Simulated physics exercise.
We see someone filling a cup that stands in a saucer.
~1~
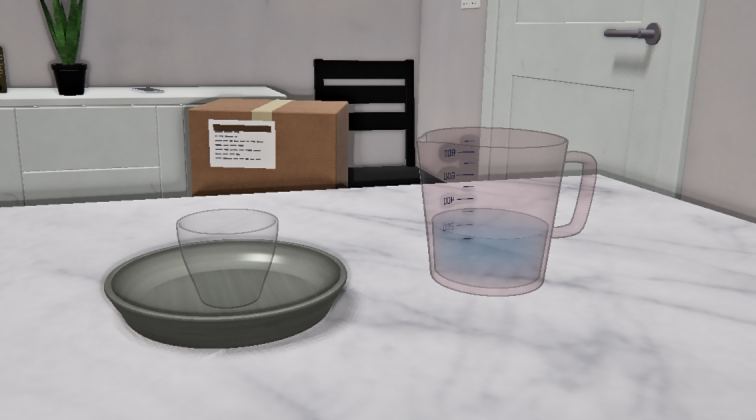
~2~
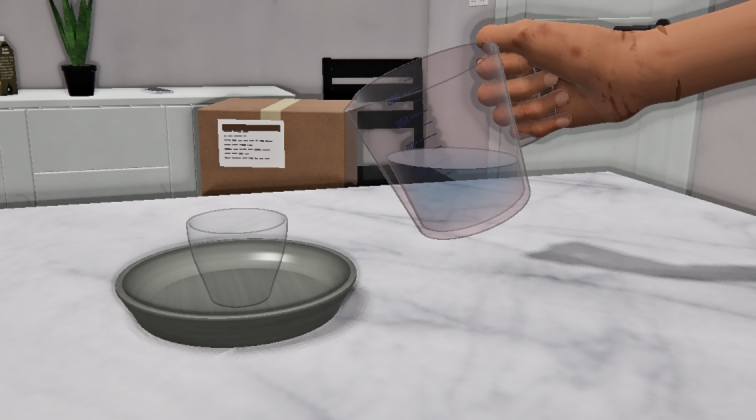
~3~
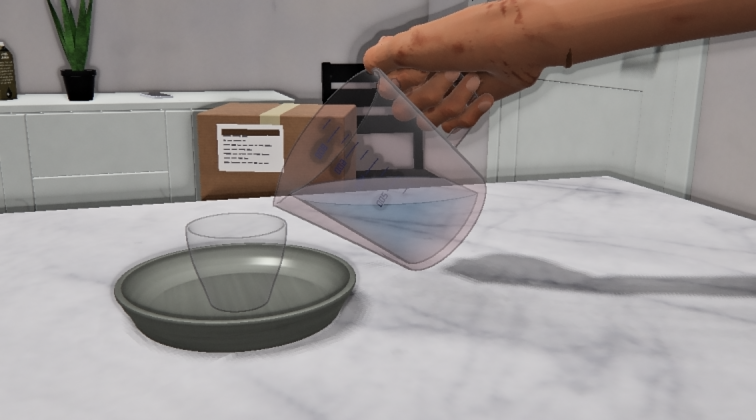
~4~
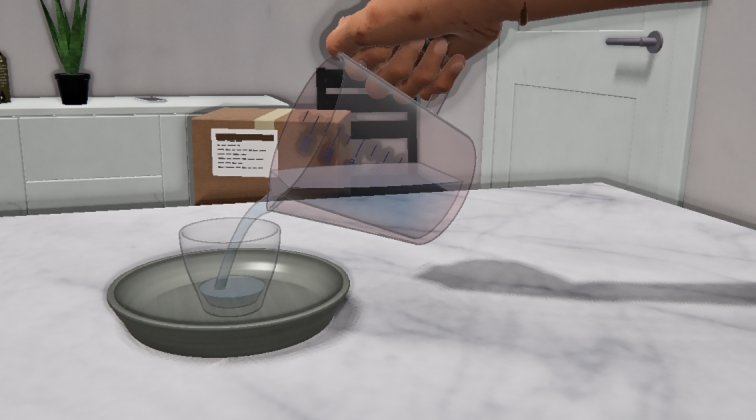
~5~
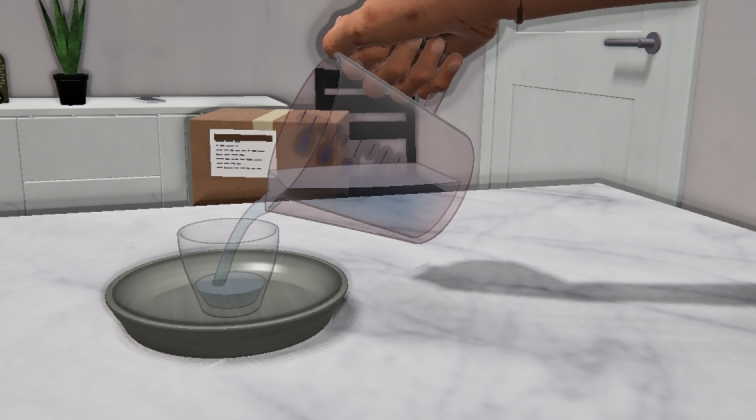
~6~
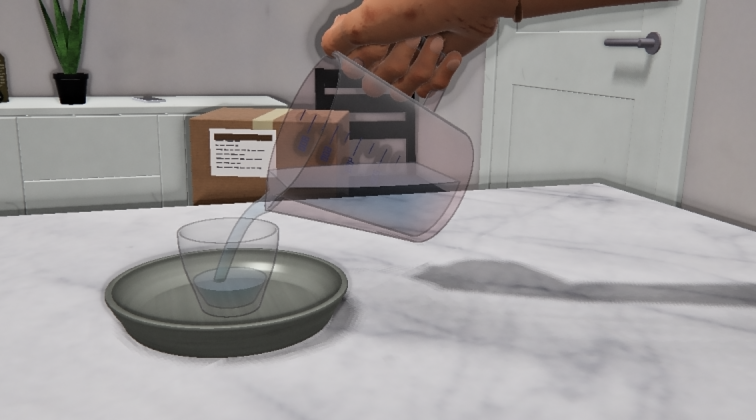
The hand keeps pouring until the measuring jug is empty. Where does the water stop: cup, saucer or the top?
In the end it gets as far as the saucer.
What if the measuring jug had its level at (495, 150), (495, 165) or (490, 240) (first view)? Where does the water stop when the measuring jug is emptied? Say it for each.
One after the other: Over both, floods the top, into the saucer.
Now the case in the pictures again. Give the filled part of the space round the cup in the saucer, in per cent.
Close to 40 %.
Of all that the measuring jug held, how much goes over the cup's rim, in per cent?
Near 45 in a hundred.
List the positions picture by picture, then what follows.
The first frame shows before the pour; measuring jug (490, 205) about a third full; cup (229, 256) empty; saucer (247, 324) dry.
In the second frame, the measuring jug is on its way; measuring jug (448, 139) tipped 25° with all of its load; cup (239, 255) empty.
The third frame shows the water nears the lip; measuring jug (384, 174) tipped 50° with all of its load; cup (238, 259) empty.
The fourth frame shows pouring; measuring jug (370, 157) tipped 65° with nearly all of its load; cup nearly empty, surface at (232, 286).
The fifth frame shows pouring; measuring jug (369, 156) tipped 65° with nearly all of its load; cup (230, 265) about a quarter full.
The sixth frame shows pouring; measuring jug (369, 155) tipped 65° with nearly all of its load; cup about a quarter full, surface at (230, 279); saucer (248, 333) dry.
A moment on, the cup is full to the brim; the saucer is dry.
Further on, the cup is full to the brim; the saucer is wet, with room to spare.
When it is over, the cup is full to the brim; the saucer is wet, with room to spare.
